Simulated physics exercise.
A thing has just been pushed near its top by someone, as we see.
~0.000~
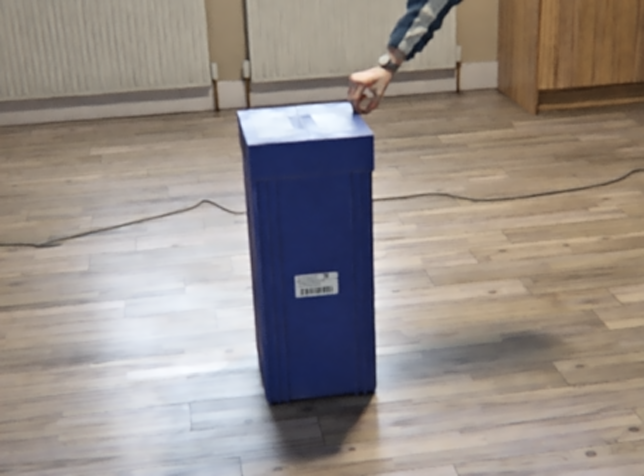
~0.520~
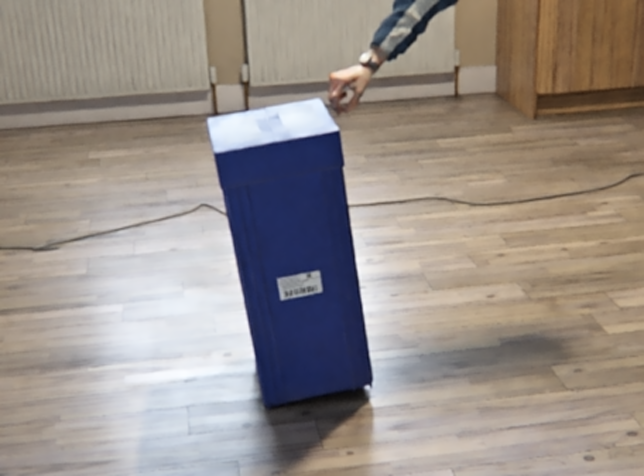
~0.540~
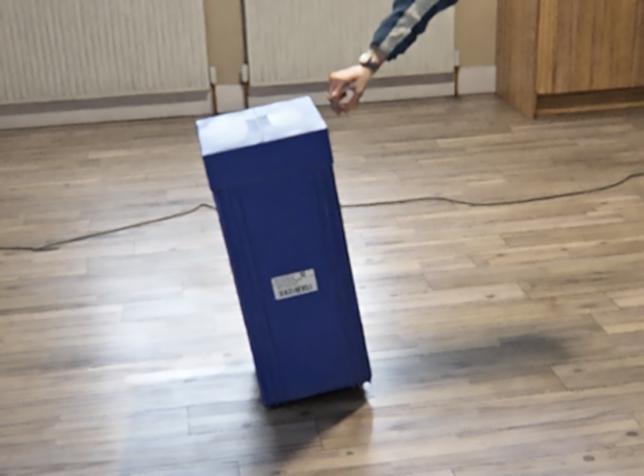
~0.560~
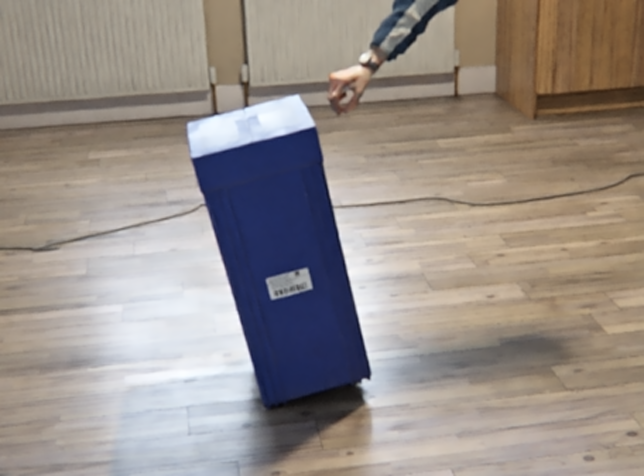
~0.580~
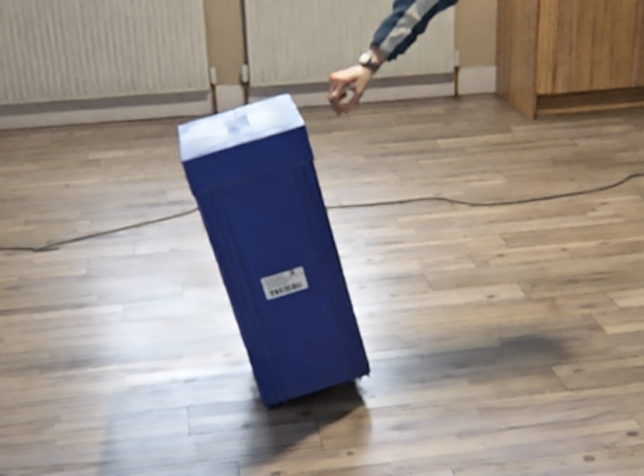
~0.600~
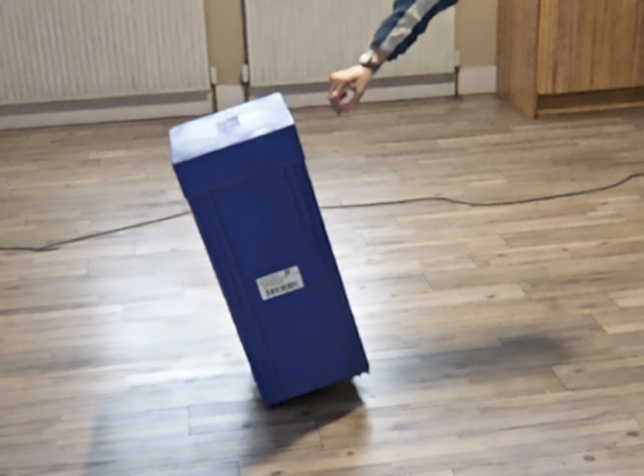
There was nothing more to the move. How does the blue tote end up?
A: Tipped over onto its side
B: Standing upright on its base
Tipped over onto its side (A).
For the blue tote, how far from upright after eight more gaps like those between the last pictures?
About 30°.
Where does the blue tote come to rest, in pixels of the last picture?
When everything stops, it's near (117, 347).
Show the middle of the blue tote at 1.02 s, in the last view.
(163, 286).
By 0.82 s, blue tote 34° off upright near (222, 257).
By 1.02 s, blue tote 59° off upright near (163, 287).
By 1.14 s, blue tote on its side near (122, 338).
When it is over (3.5 s), the blue tote topples, near (117, 347).
